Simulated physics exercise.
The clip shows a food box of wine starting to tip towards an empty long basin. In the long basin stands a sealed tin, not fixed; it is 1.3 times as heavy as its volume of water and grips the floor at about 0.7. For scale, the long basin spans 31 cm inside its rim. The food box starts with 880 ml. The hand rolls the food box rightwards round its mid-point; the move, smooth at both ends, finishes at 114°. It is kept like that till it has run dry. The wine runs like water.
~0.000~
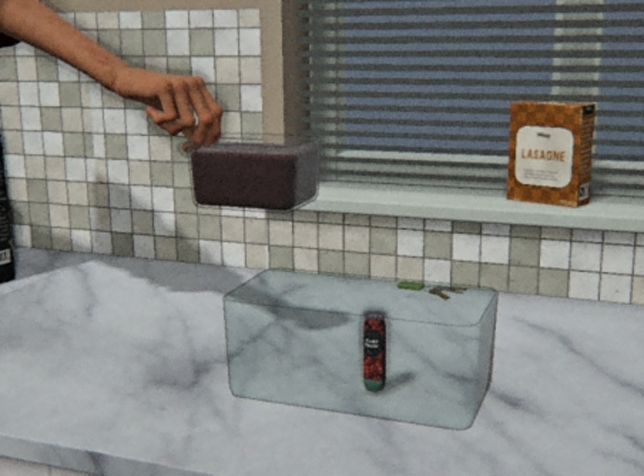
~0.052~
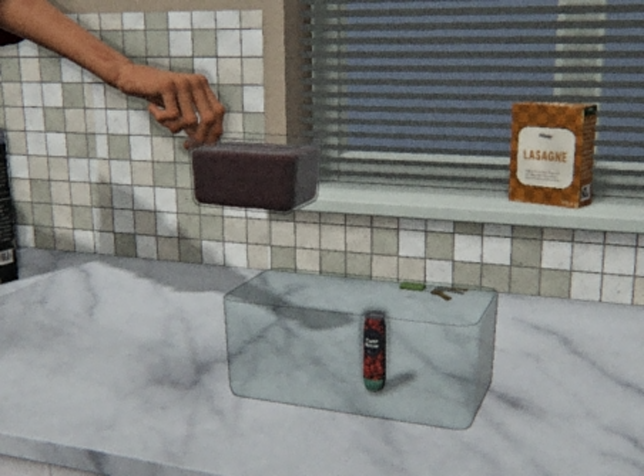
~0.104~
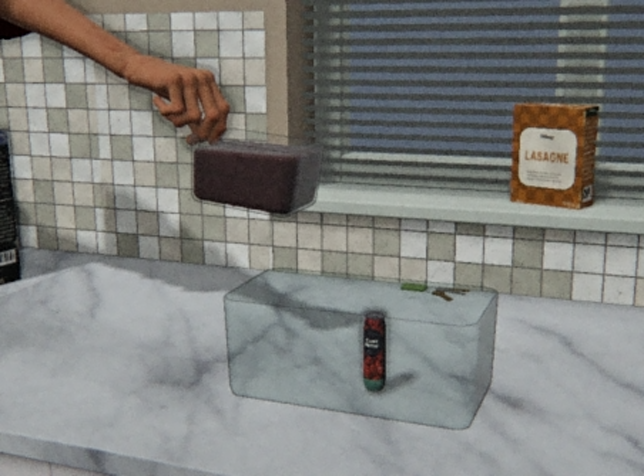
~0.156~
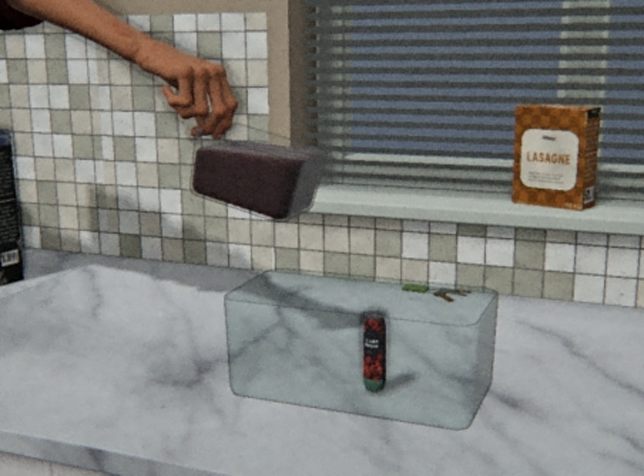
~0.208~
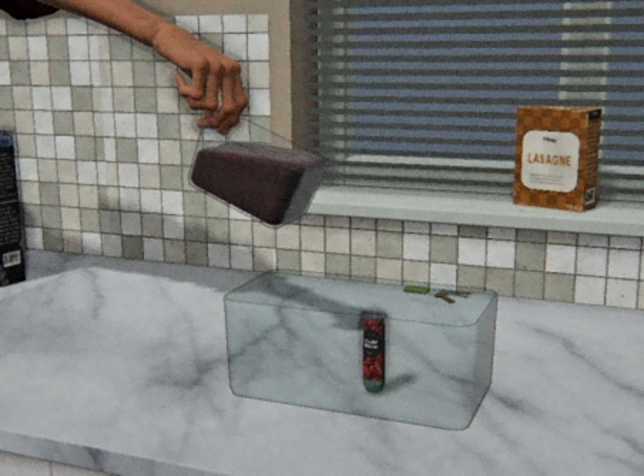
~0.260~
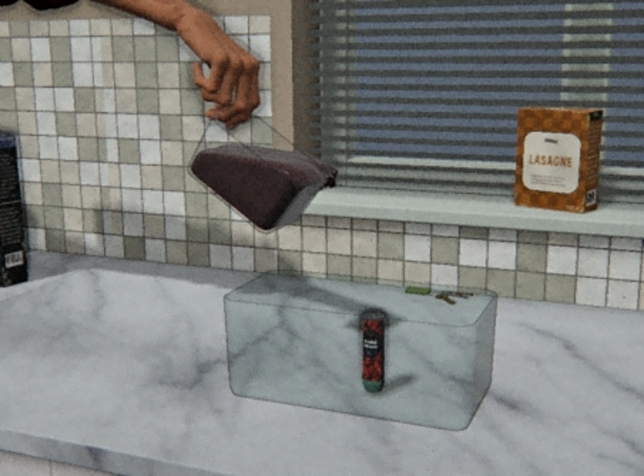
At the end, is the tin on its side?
It falls.
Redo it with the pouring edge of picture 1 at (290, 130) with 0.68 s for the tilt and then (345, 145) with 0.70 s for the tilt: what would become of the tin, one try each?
First it topples; then it remains upright.
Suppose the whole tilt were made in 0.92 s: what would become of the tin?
The tin keeps standing.
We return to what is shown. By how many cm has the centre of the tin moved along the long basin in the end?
About 7.5 cm.
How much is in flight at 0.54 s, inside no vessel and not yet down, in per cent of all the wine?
Some 40 per cent.
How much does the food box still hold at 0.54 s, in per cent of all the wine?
Some 18 per cent.
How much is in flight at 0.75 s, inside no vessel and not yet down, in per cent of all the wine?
Near 4 in a hundred.
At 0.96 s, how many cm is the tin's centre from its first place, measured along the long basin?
About 6 cm.
By 0.54 s the tilt is 100° and 18 per cent is still to pour; the tin stands where it began.
By 0.75 s the tilt is 114° and 2 per cent is still to pour; the tin leans 10°.
By 0.96 s the tilt is 114° and 0 per cent is still to pour; the tin leans 60°.
By 1.20 s the tilt is 114° and 0 per cent is still to pour; the tin lies on its side.
At rest the tin lies on its side.
